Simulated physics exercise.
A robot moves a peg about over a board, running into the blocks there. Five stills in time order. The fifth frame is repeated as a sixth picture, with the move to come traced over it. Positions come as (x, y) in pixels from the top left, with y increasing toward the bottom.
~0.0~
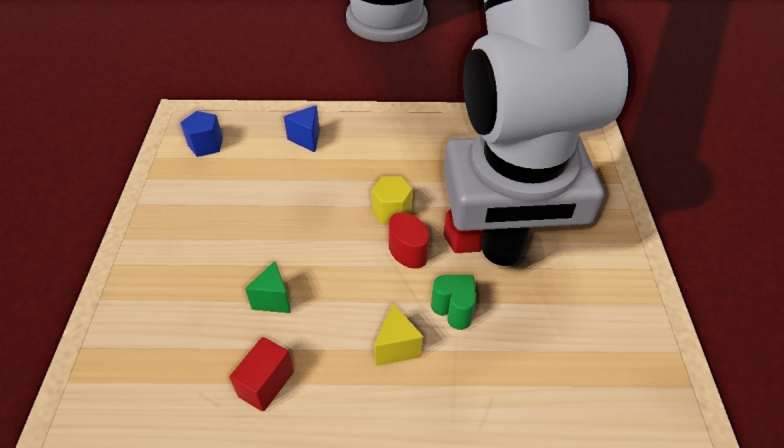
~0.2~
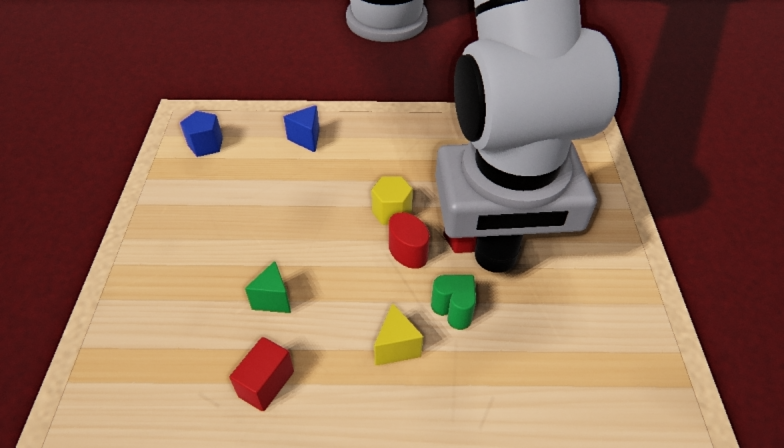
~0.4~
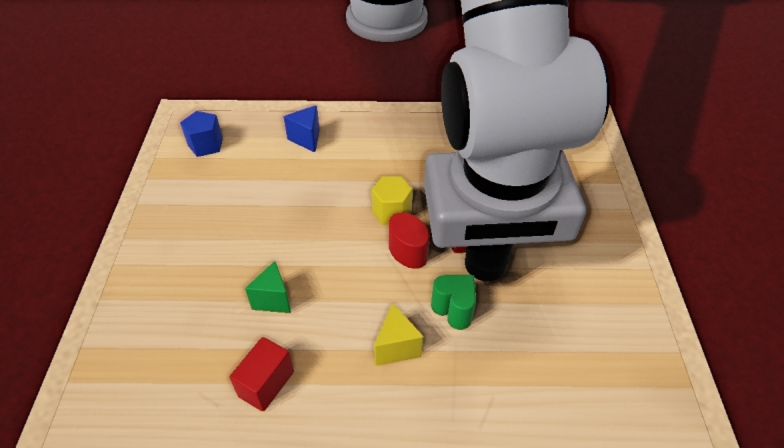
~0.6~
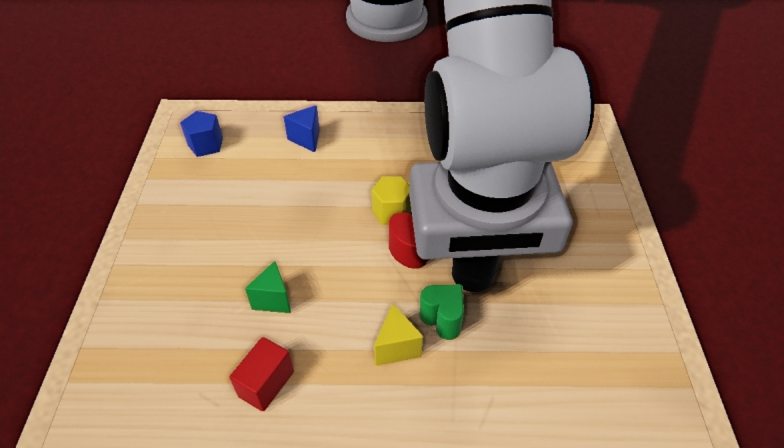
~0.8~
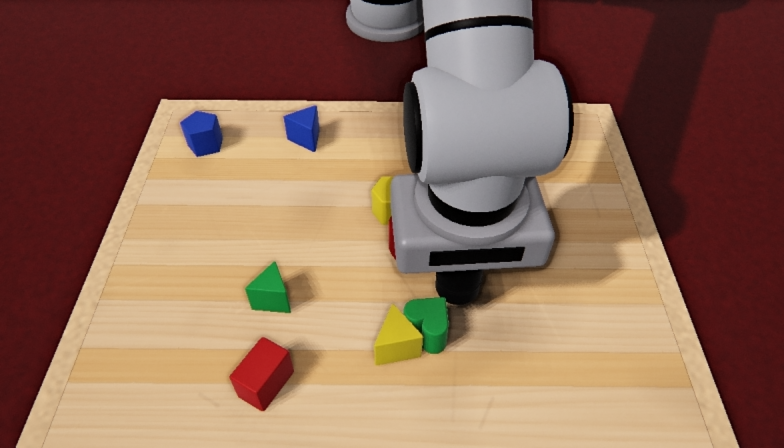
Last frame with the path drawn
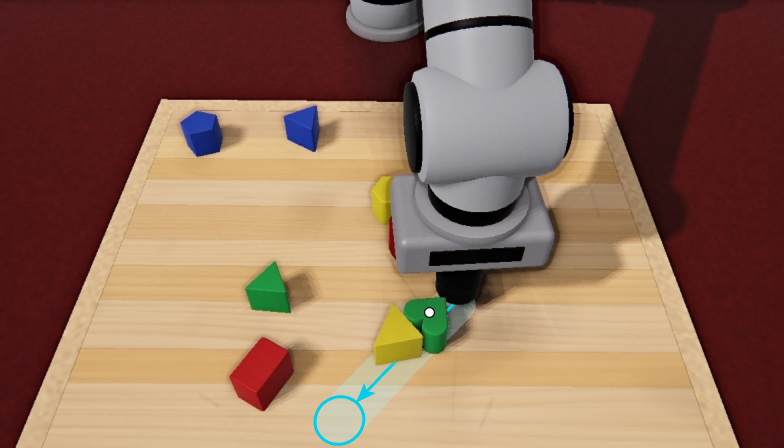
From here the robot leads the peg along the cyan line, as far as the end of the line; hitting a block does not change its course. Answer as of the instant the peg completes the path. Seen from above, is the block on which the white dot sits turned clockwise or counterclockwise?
From above, the turn goes clockwise.
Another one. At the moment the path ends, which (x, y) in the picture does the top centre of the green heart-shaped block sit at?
It sits at (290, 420).
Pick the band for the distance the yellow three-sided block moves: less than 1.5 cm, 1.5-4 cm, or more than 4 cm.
Band: Over 4 cm.
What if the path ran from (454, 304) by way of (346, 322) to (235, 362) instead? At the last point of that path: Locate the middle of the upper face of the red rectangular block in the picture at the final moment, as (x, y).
I expect it at (237, 387).
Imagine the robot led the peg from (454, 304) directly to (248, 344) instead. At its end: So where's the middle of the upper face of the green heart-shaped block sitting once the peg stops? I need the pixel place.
Roughly at (412, 327).
The drawn path runs from (454, 304) directly to (339, 420); the dot is on the green heart-shaped block.
On the path given first. One third of the way, peg (420, 323); yellow three-sided block (349, 353); green heart-shaped block (385, 346), turned 20° clockwise.
Two thirds of the way, peg (379, 364); yellow three-sided block (306, 369), turned 40° clockwise; green heart-shaped block (340, 381), turned 55° clockwise.
At the end, peg (337, 407); red rectangular block (243, 358); yellow three-sided block (278, 384), turned 90° clockwise; red oval not moved; green heart-shaped block (290, 420), turned 85° clockwise.
